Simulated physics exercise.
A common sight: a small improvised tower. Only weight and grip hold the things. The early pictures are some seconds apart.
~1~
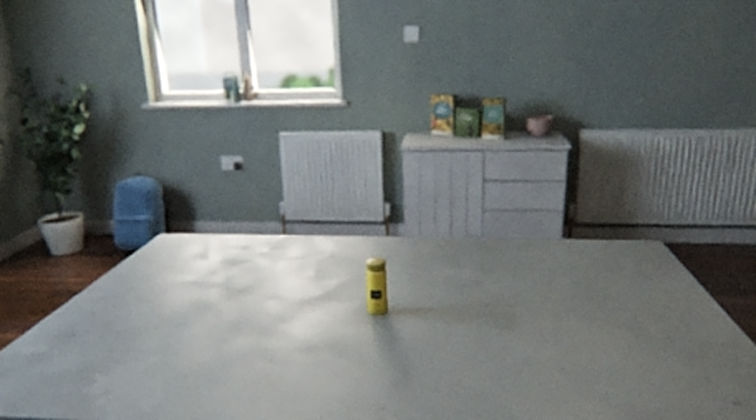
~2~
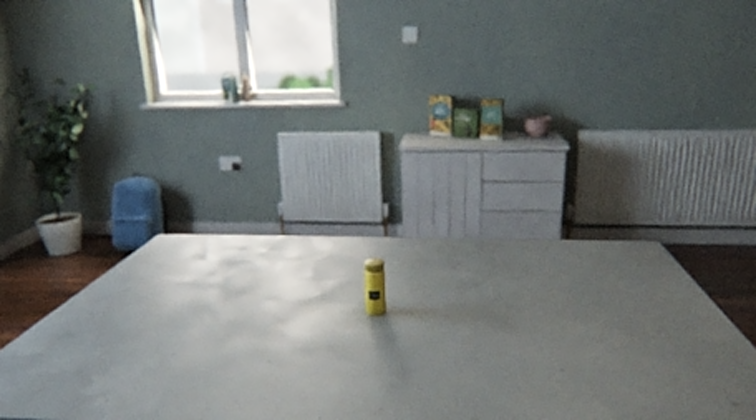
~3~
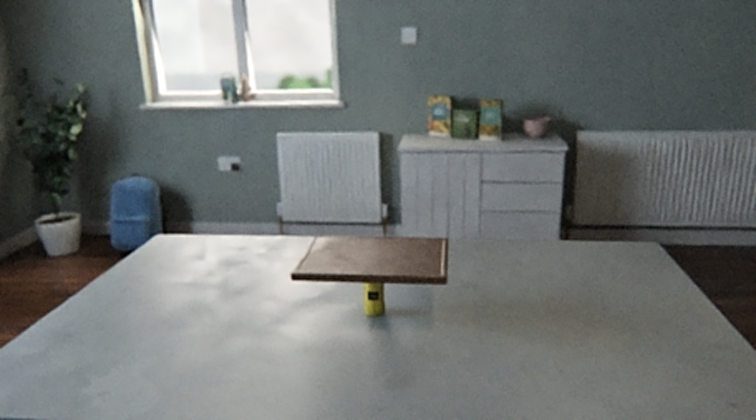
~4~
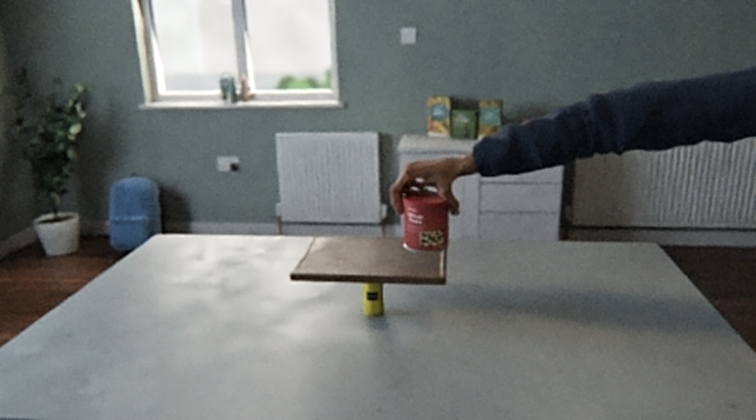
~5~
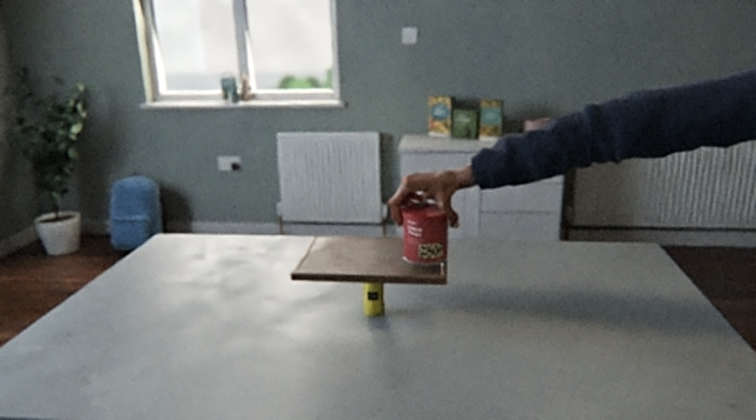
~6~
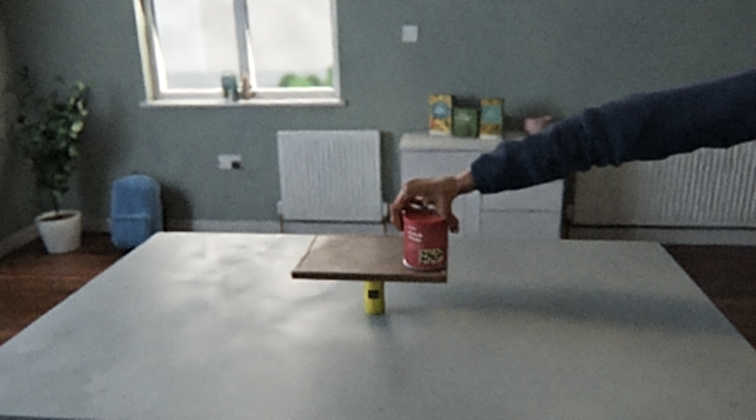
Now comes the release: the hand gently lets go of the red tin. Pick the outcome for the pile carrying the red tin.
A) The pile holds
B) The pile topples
The pile topples (B).
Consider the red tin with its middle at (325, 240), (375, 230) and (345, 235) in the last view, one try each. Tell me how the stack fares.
Try 1: Topples; try 2: Stands; try 3: Topples.
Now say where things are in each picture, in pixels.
The last thing is not in view yet; yellow shaker (377, 286), in the first picture.
The last thing is not in view yet; yellow shaker (375, 287), in the second picture.
The last thing is not in view yet; yellow shaker (374, 287), in the third picture.
Still above its spot; red tin (426, 221); yellow shaker (373, 287), in the fourth picture.
Still above its spot; red tin (426, 234); yellow shaker (374, 287), in the fifth picture.
Set down, still held; red tin (426, 239); yellow shaker (374, 286), in the sixth picture.
Then, 0.30 s after the last picture, red tin now fallen; brown lid tipped 45° from how it was.
Then, 0.50 s after the last picture, brown lid now fallen; yellow shaker tipped 40° from how it was.
Then, 0.60 s after the last picture, yellow shaker now fallen.
Then, 0.90 s after the last picture, things are still on the move.
By the end, fallen, yellow shaker, brown lid and red tin. The stack loses its balance.
